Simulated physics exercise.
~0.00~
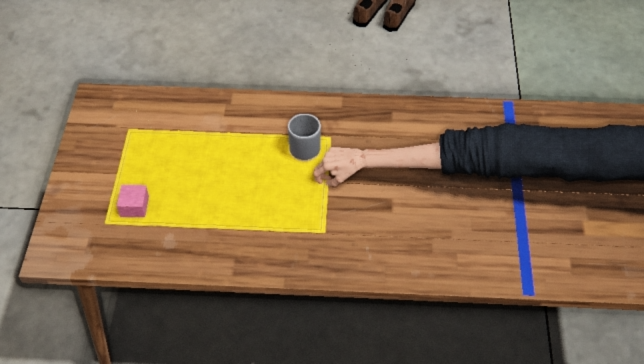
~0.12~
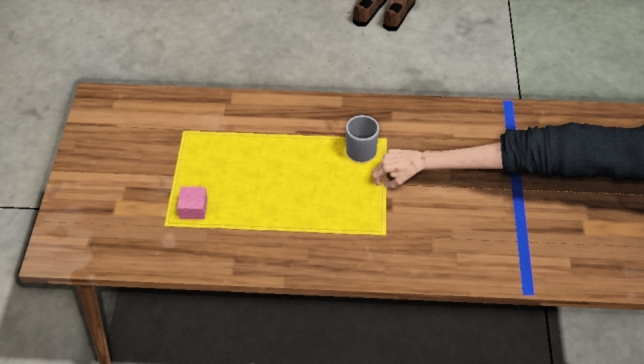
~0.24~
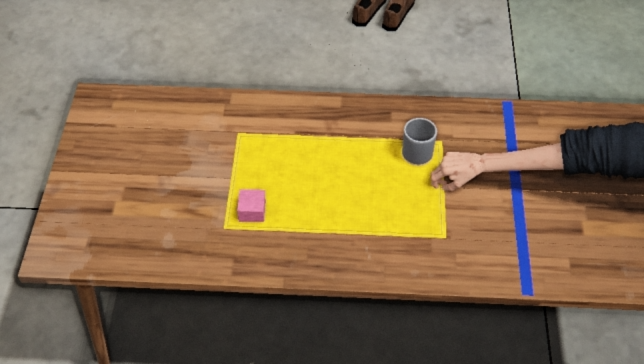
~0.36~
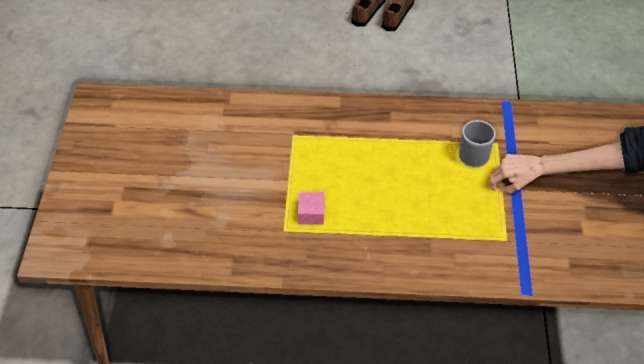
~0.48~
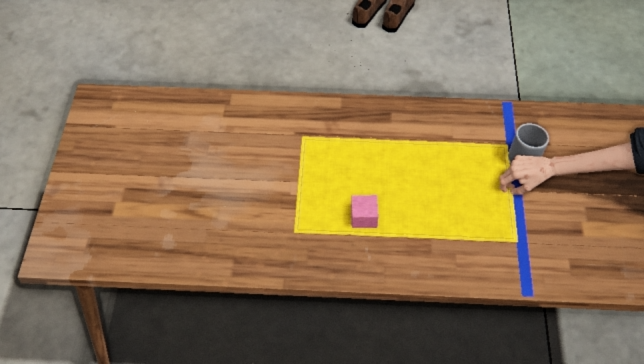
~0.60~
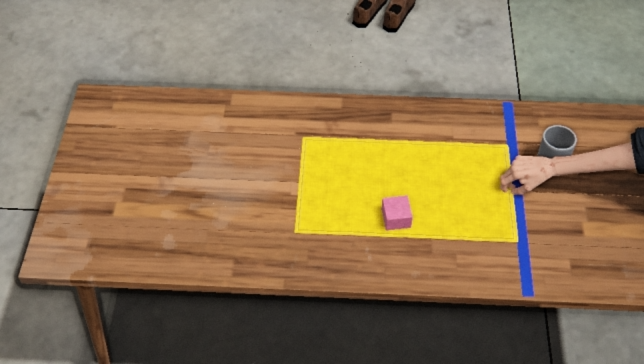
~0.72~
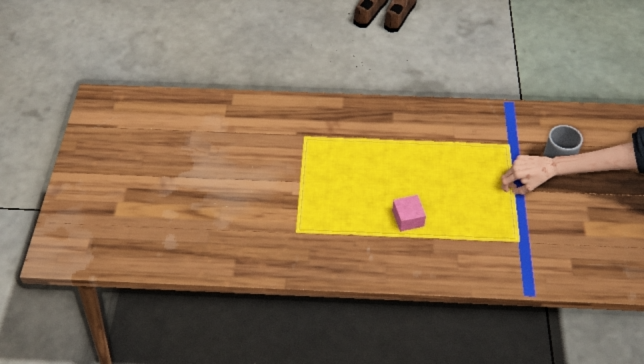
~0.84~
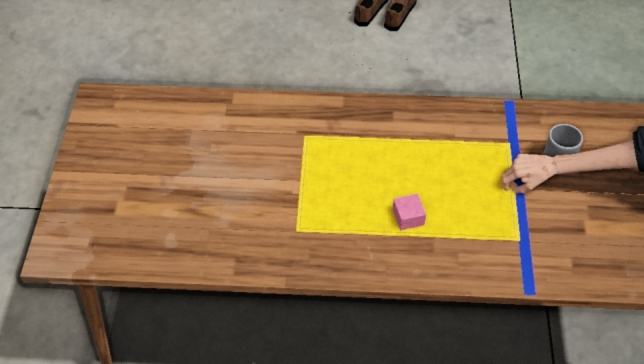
The footage shows a hand pulling a yellow cloth rightward across a wooden table, carrying a grey mug and a pink block. When the cloth stops at the blue tape, the mug slides off past its edge, while the block slides a little and rests on the cloth.
